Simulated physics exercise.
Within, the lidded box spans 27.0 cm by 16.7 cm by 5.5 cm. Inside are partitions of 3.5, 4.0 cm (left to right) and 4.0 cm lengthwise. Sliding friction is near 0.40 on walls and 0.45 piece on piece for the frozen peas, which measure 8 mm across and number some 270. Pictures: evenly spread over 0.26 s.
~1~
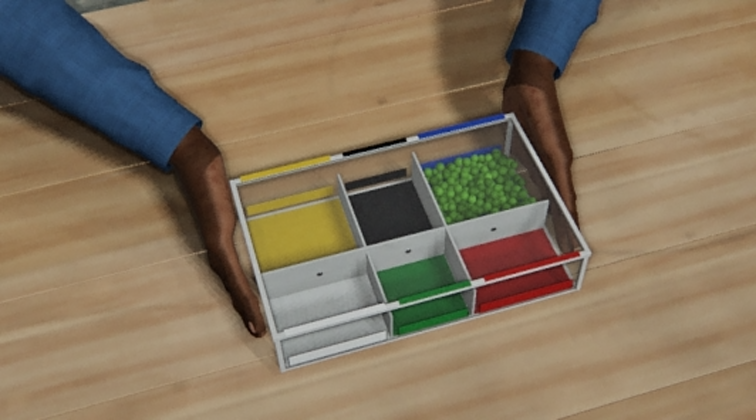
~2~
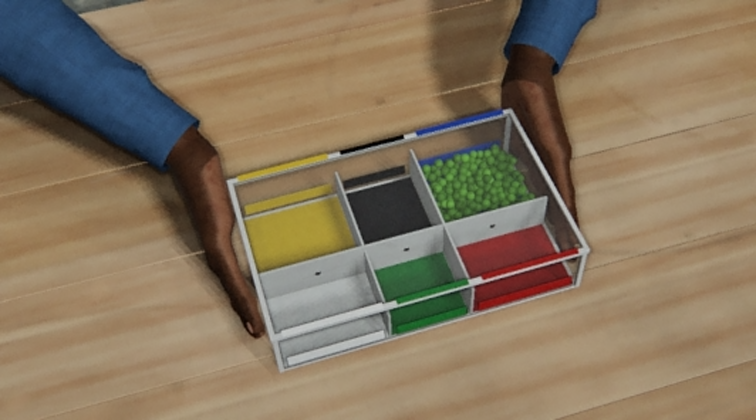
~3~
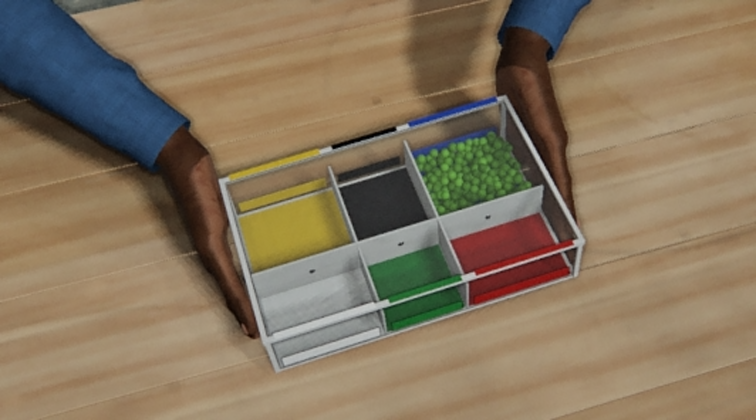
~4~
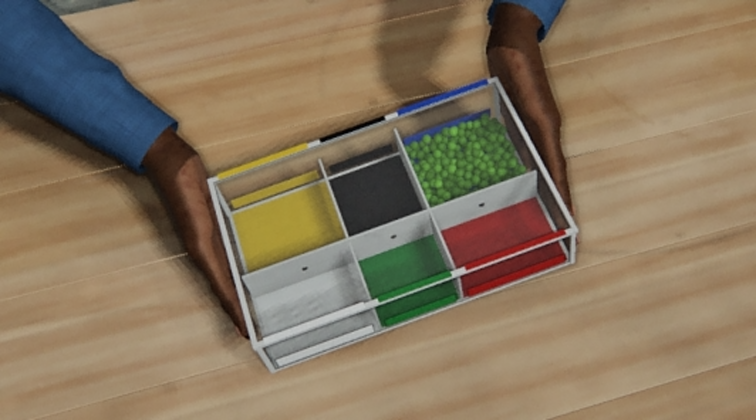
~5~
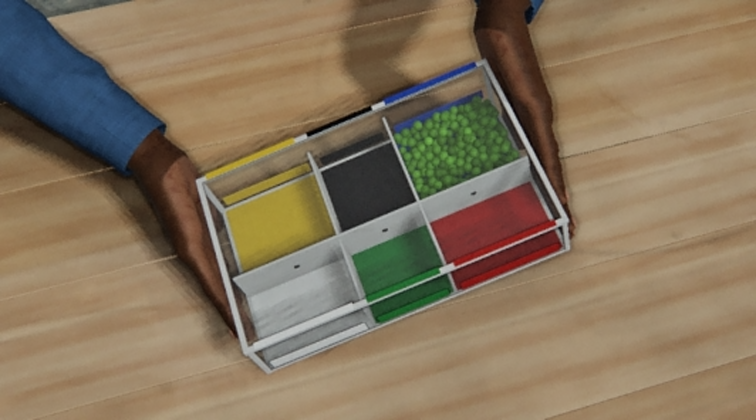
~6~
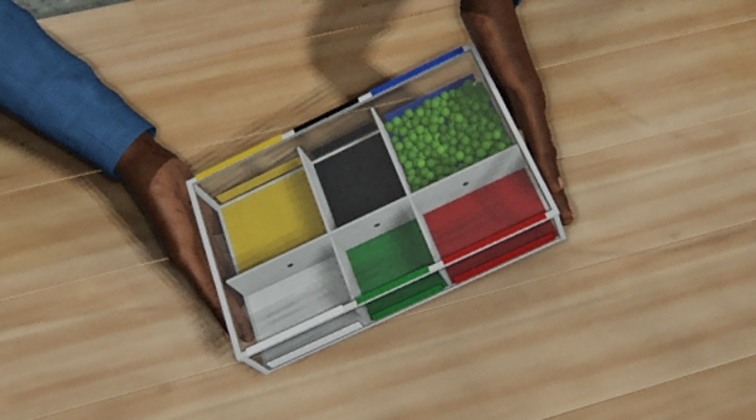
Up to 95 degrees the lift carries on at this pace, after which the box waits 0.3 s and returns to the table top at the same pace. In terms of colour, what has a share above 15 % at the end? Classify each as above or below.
Classification: Red compartment below, blue compartment above, green compartment below, yellow compartment below, white compartment above, black compartment below.
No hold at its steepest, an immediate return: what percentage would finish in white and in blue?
That would leave white with 15 percent and blue with 75 percent.
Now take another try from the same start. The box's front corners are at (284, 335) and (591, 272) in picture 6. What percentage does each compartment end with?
It comes out as red at 15 percent, blue at 85 percent, green at 0 percent, yellow at 0 percent, white at 0 percent and black at 0 percent.
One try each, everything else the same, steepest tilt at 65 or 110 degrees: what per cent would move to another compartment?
First try: Around 10 %; second try: Around 35 %.
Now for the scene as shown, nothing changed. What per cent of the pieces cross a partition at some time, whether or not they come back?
I'd guess roughly 30 percent.
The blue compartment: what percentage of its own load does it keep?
Around 70 percent stays put.
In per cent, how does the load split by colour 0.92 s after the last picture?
You'd find red at 0, blue at 80, green at 5, yellow at 0, white at 15 and black at 5 per cent.
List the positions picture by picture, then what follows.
In the first picture, box tilt 0 degrees, front corners at (277, 335) and (585, 252); blue 100 %.
In the second picture, box tilt 1 degrees, front corners at (275, 336) and (583, 249).
In the third picture, box tilt 5 degrees, front corners at (267, 339) and (578, 240), lowest corner left front.
In the fourth picture, box tilt 11 degrees, front corners at (258, 343) and (571, 229), lowest corner left front.
In the fifth picture, box tilt 16 degrees, front corners at (248, 348) and (562, 219), lowest corner left front.
In the sixth picture, box tilt 22 degrees, front corners at (241, 354) and (553, 211), lowest corner left front; blue 100 %.
Then, 0.92 s after the last picture, tilt 95 degrees; blue 80 %, green 5 %, white 15 %, black 5 %.
Then, 1.53 s after the last picture, tilt 48 degrees; blue 75 %, white 20 %.
Then, 2.19 s after the last picture, tilt 0 degrees; blue 70 %, white 20 %, black 5 %.
In the end, red 0 %, blue 70 %, green 0 %, yellow 0 %, white 20 %, black 5 %.
